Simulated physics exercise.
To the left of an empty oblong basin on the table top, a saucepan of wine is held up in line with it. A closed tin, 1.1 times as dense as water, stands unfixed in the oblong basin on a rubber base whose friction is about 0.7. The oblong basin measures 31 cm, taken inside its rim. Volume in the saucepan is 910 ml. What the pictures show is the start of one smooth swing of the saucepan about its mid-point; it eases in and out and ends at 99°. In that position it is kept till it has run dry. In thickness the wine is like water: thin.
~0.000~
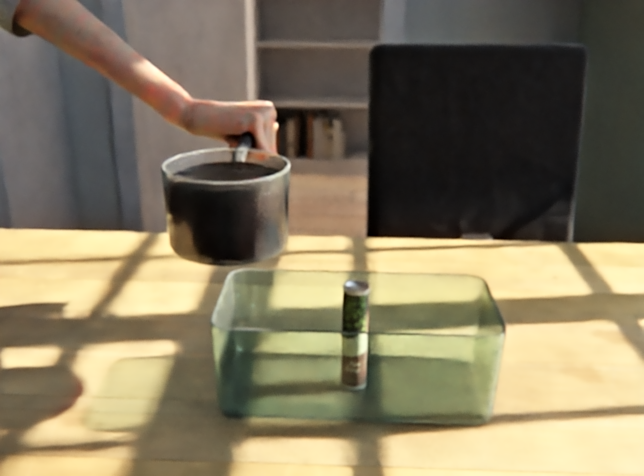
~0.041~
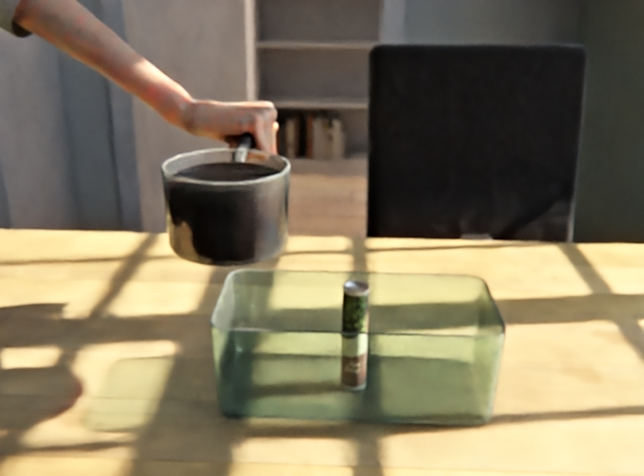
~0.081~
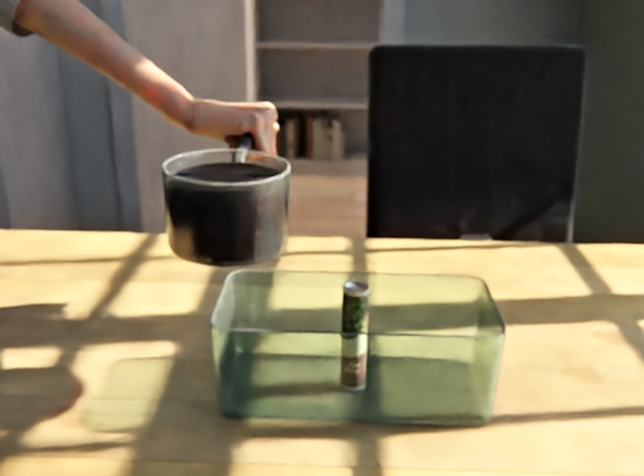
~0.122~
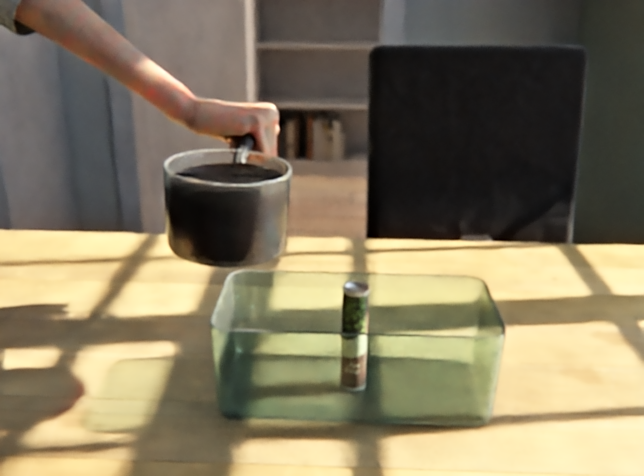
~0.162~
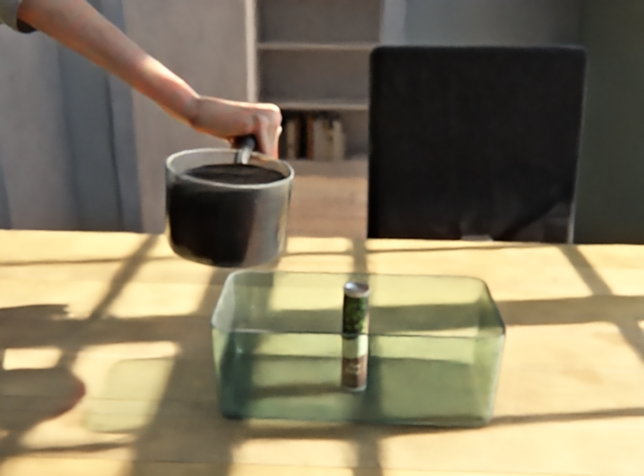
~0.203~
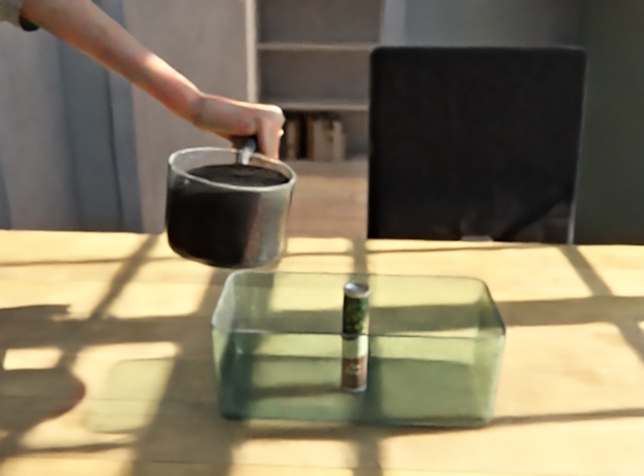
A hand holding a saucepan of dark liquid slowly tilting it slightly rightward beside a green oblong basin containing a small tin.
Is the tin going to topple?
It is tipped.
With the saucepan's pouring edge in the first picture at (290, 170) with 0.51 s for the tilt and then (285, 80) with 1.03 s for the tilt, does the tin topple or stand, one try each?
Run one: It tumbles. Run two: It does not tip.
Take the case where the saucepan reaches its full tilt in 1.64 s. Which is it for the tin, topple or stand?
Outcome - the tin stays erect.
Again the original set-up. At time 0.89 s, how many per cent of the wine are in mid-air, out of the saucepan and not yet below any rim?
Airborne share: Near 12 %.
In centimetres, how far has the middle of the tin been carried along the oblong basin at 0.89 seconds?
I'd put it at around 0 centimetres.
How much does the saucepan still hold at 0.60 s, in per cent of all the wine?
72 %.
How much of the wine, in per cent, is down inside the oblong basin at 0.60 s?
I'd estimate some 7 percent of the liquid.
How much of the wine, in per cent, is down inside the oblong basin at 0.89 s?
Near 68 per cent of the total.
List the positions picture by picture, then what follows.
The first picture shows tilt 0°; pouring edge (288, 168); surface from (169, 176) to (286, 177); the oblong basin's rim runs from (221, 298) to (495, 305); the tin's top is at (356, 291).
The second picture shows tilt 0°; pouring edge (288, 169); surface from (169, 175) to (287, 178).
The third picture shows tilt 2°; pouring edge (289, 170); surface from (170, 175) to (286, 179).
The fourth picture shows tilt 3°; pouring edge (290, 173); surface from (171, 176) to (287, 180).
The fifth picture shows tilt 6°; pouring edge (292, 176); surface from (172, 176) to (289, 181).
The sixth picture shows tilt 9°; pouring edge (294, 180); surface from (173, 177) to (291, 181).
Then, 0.60 s in, the tilt is 62° and 72 per cent is still to pour; the tin stands where it began.
Then, 0.89 s in, the tilt is 95° and 20 per cent is still to pour; the tin stands where it began.
Then, 1.20 s in, the tilt is 99° and 3 per cent is still to pour; the tin lies on its side.
Then, 1.53 s in, the tilt is 99° and 0 per cent is still to pour; the tin lies on its side.
Finally, the tin lies on its side.
